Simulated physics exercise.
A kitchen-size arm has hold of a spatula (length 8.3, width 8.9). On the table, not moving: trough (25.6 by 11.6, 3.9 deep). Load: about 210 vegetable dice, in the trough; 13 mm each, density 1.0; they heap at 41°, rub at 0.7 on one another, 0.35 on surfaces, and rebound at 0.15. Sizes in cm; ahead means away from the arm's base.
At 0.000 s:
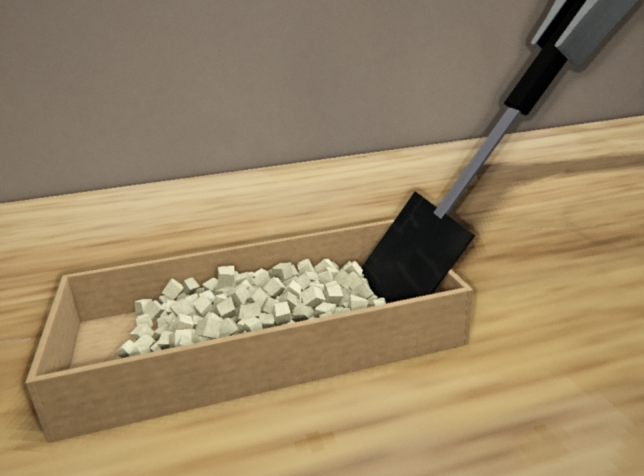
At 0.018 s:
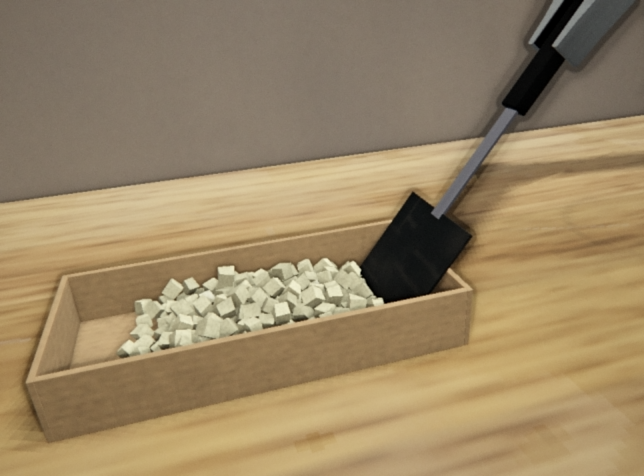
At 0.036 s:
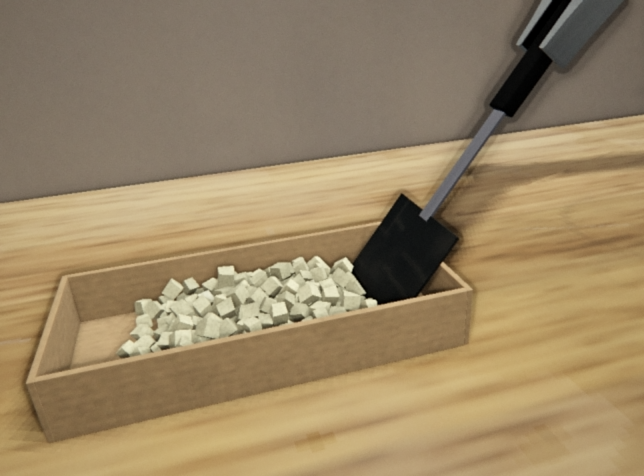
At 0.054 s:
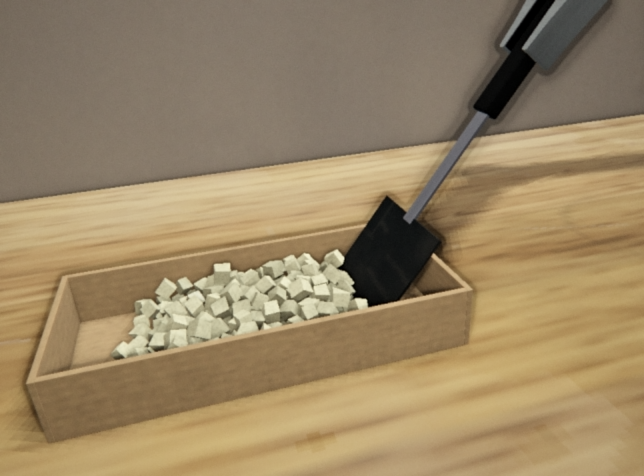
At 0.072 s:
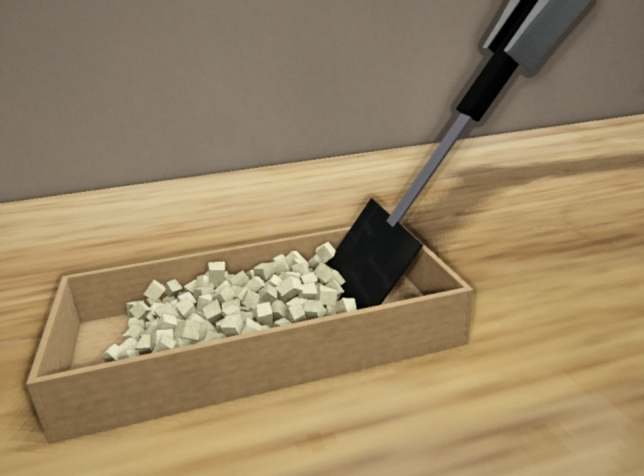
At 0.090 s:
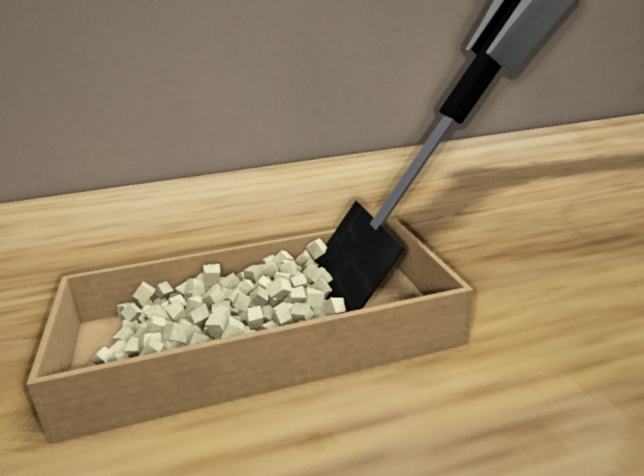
A black spatula held by an arm pushes pale cubes leftward along a wooden trough.
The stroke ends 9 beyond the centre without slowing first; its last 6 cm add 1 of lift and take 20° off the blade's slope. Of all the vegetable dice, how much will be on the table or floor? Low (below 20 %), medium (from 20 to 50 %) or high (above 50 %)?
On the table or floor the share is low, below 20 %.
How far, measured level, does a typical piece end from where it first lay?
Some 8 cm.
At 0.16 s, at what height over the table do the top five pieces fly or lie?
Roughly 5 cm.
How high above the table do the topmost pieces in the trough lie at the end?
About 7.0 cm.
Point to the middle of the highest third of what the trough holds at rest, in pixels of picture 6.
Near (136, 294).
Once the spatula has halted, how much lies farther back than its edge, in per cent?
Some 50 per cent.
After 0.16 s, sloping 52°, highest piece 5 above the table; 209 in the trough.
After 0.22 s, sloping 44°, highest piece 9 above the table; 207 in the trough, 2 on the blade or in flight.
After 0.45 s, sloping 32°, highest piece 17 above the table; 185 in the trough, 18 on the table or floor, 6 on the blade or in flight.
After 1.50 s, sloping 32°, highest piece 7 above the table; 181 in the trough, 27 on the table or floor, 1 on the blade or in flight.
In the end, 181 in the trough, 27 on the table or floor, 1 on the blade or in flight. That is 13 % on the table or floor.
